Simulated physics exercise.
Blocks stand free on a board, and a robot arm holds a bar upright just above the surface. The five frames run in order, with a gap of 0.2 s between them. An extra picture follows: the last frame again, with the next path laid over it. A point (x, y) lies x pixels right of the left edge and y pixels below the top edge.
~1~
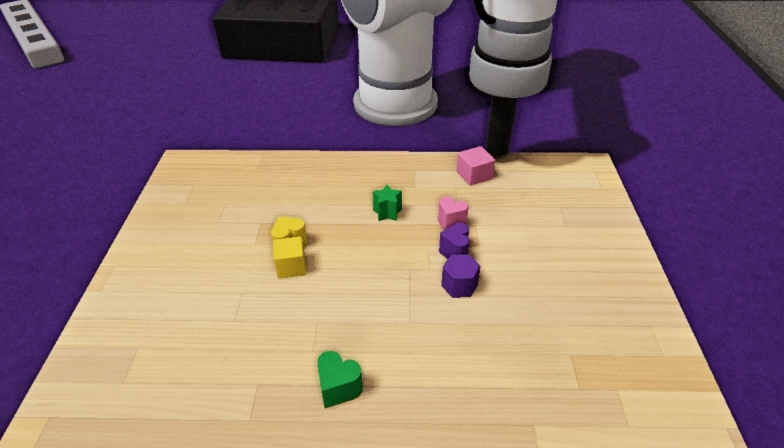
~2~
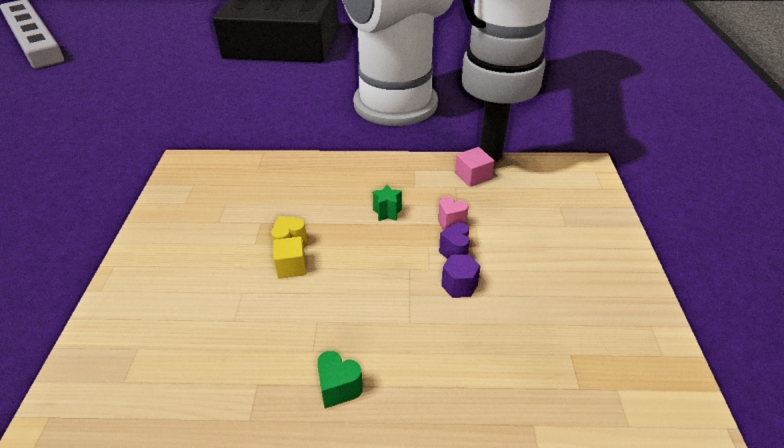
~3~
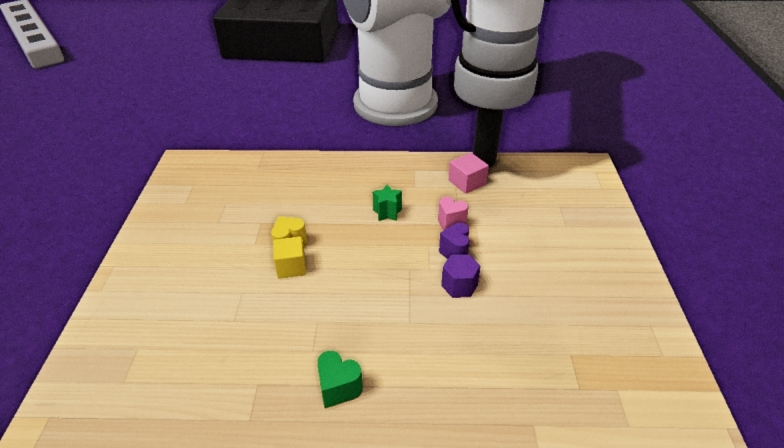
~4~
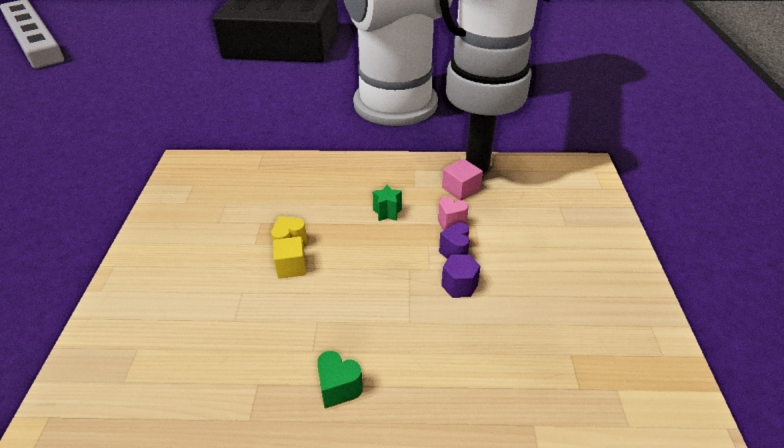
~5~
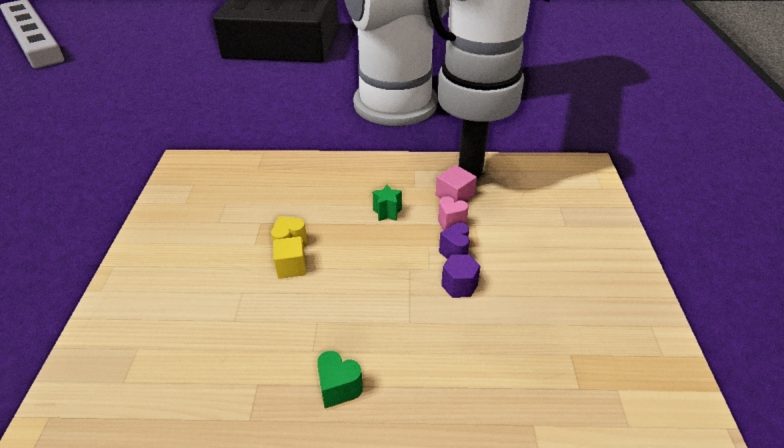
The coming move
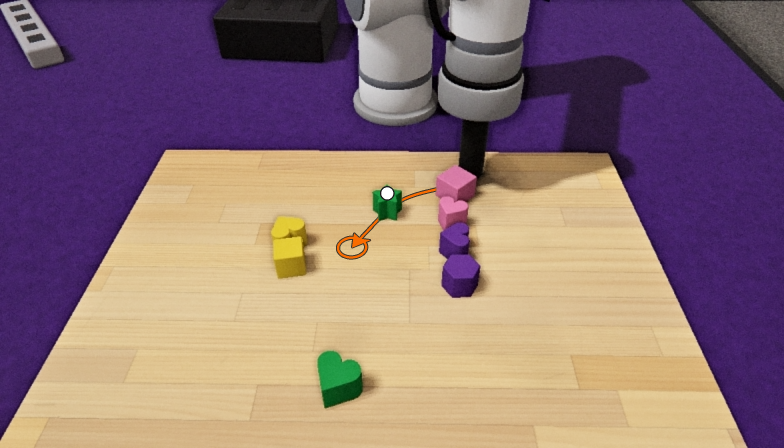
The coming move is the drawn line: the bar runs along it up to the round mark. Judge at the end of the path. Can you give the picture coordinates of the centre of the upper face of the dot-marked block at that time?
In the picture, that point is around (333, 242).
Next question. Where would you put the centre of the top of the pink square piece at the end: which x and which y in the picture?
I expect it at (436, 190).
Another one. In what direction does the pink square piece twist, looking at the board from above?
Seen from overhead, it turns anticlockwise.
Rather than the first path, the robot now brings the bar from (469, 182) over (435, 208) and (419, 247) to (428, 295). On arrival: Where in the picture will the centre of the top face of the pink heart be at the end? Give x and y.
It should be at about (448, 223).
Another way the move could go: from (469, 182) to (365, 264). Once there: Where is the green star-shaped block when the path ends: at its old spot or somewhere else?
By the end it is where it was.
Path on the board, from (469, 182) over (422, 193) and (383, 215) to (352, 247); the dot is on the green star-shaped block.
On the path given first. One third of the way, bar at (422, 185); pink heart at (453, 206); pink square piece at (436, 189), turned 65° anticlockwise.
Two thirds of the way, bar at (382, 208); green star-shaped block at (367, 209); pink heart at (454, 206); pink square piece at (436, 190), turned 70° anticlockwise.
At the end, bar at (351, 239); yellow heart in place; green star-shaped block at (333, 242); pink heart at (454, 206); pink square piece at (436, 190), turned 70° anticlockwise.
